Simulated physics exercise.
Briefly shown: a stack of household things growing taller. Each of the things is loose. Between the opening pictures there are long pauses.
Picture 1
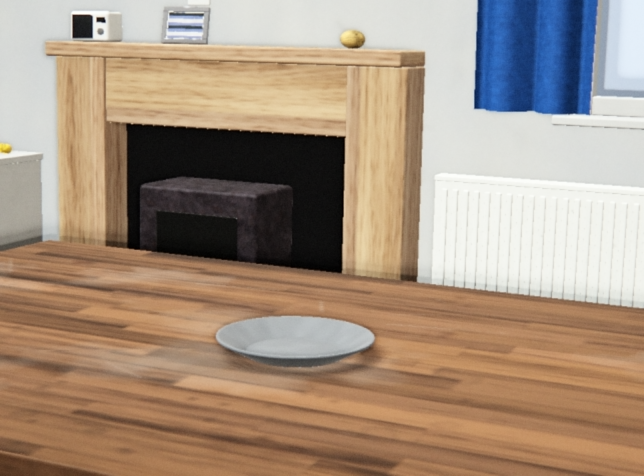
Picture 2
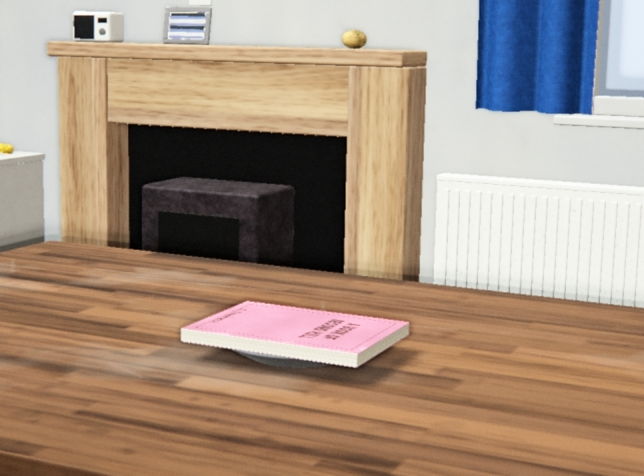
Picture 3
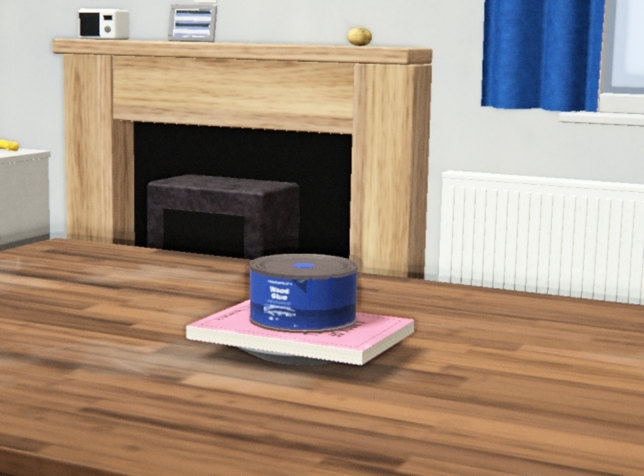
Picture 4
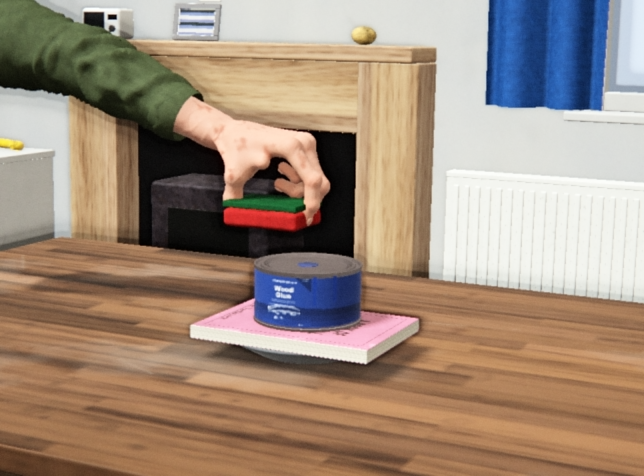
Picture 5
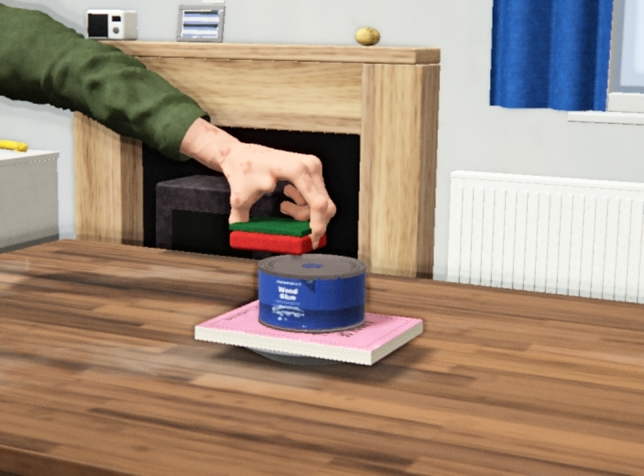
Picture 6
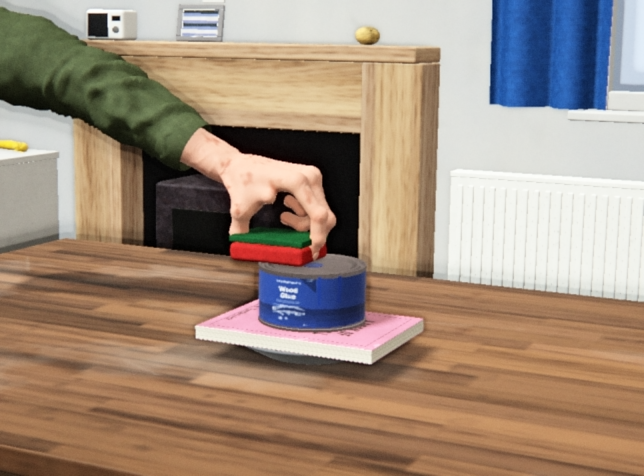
A pink book appeared on a grey plate on the wooden table, then a blue tub on top, and a hand lowered a red and green sponge onto the tub's left side.
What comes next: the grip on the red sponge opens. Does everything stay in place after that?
Yes, it all stays put.
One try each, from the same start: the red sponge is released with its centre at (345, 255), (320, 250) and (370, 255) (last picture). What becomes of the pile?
For the first case the pile survives; for the second, it survives; for the third, it falls over.
Then, 0.20 s past the last view, nothing moves.
Then, 0.50 s past the last view, red sponge resting near (279, 248).
Finally, all 5 still in place. Final places as the last picture's camera would see them, red sponge near (279, 248). The pile keeps its balance.
